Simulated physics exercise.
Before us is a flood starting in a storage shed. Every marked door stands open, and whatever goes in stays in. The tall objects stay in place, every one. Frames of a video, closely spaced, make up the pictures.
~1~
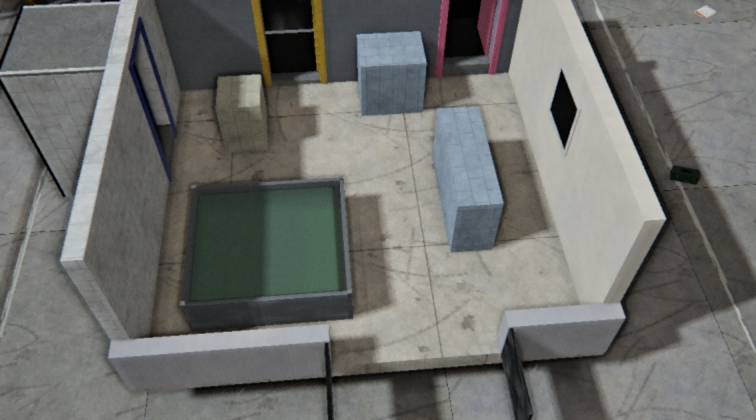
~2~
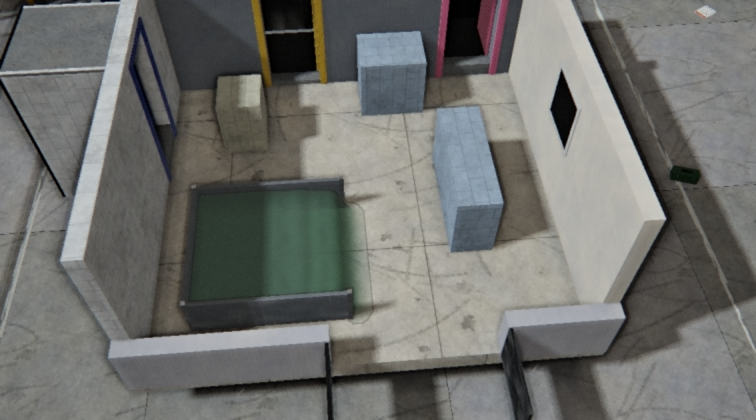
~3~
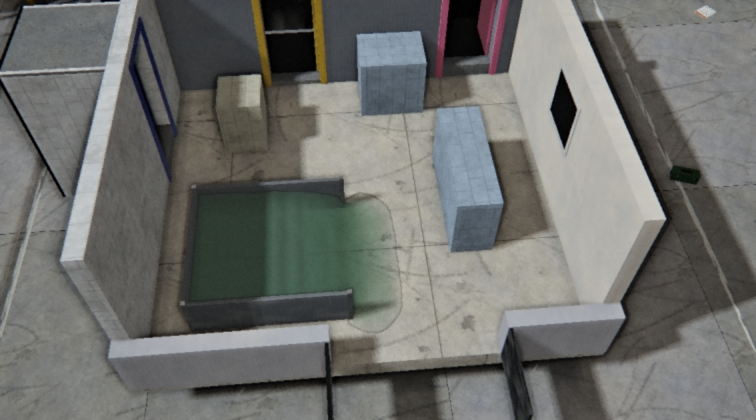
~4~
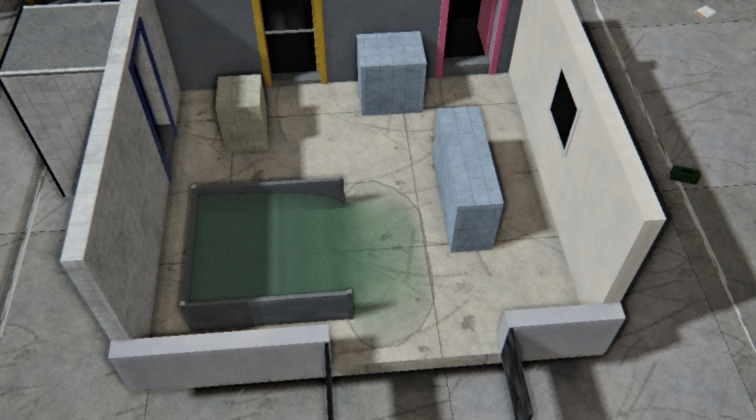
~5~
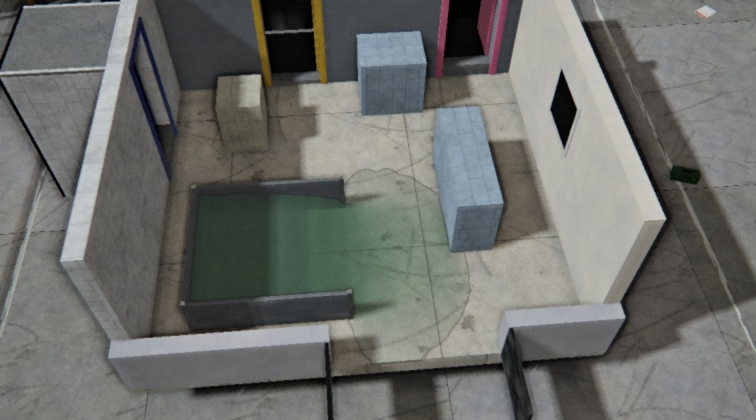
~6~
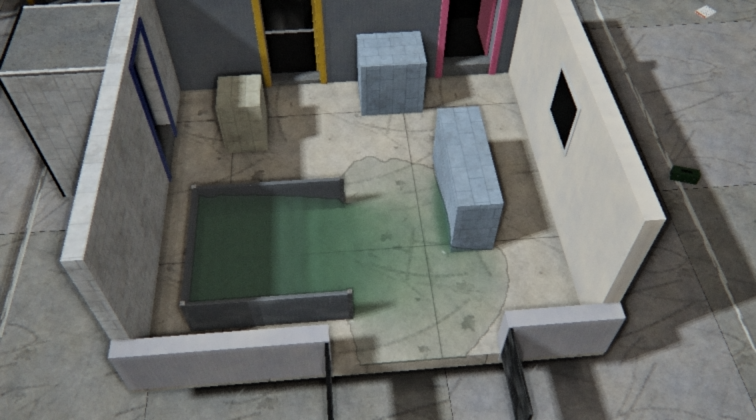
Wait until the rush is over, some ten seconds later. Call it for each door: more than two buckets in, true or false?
Blue door false, pink door false, yellow door false.
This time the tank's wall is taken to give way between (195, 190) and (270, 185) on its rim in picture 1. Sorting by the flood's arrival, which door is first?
It's the blue-painted one.
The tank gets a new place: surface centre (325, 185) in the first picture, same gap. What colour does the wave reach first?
First: The pink door.
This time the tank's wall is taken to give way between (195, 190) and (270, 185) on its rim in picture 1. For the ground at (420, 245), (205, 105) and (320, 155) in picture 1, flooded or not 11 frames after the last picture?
Untouched, soaked, soaked.
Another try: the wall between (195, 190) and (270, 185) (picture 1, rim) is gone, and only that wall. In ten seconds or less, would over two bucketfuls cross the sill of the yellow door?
Here the yellow door overshoots.
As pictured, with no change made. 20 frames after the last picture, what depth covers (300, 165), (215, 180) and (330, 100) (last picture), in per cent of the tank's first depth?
The depth comes out near 2, 0 and 4 per cent.
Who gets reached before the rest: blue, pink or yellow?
My pick is the one in pink.
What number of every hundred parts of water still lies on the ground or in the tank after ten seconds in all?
76 % or so.
A moment on, water covers 30 % of the floor; the blue door not reached, the pink door not reached, the yellow door not reached.
Next, water covers 40 % of the floor; the blue door not reached, the pink door wet at the sill, nothing in, the yellow door not reached.
Then, water covers 70 % of the floor; the blue door not reached, the pink door wet at the sill, nothing in, the yellow door wet at the sill, nothing in.
Later, water covers 85 % of the floor; the blue door wet at the sill, nothing in, the pink door under two buckets in, the yellow door wet at the sill, nothing in.
In the end, water covers 95 % of the floor; the blue door wet at the sill, nothing in, the pink door under two buckets in, the yellow door under two buckets in.
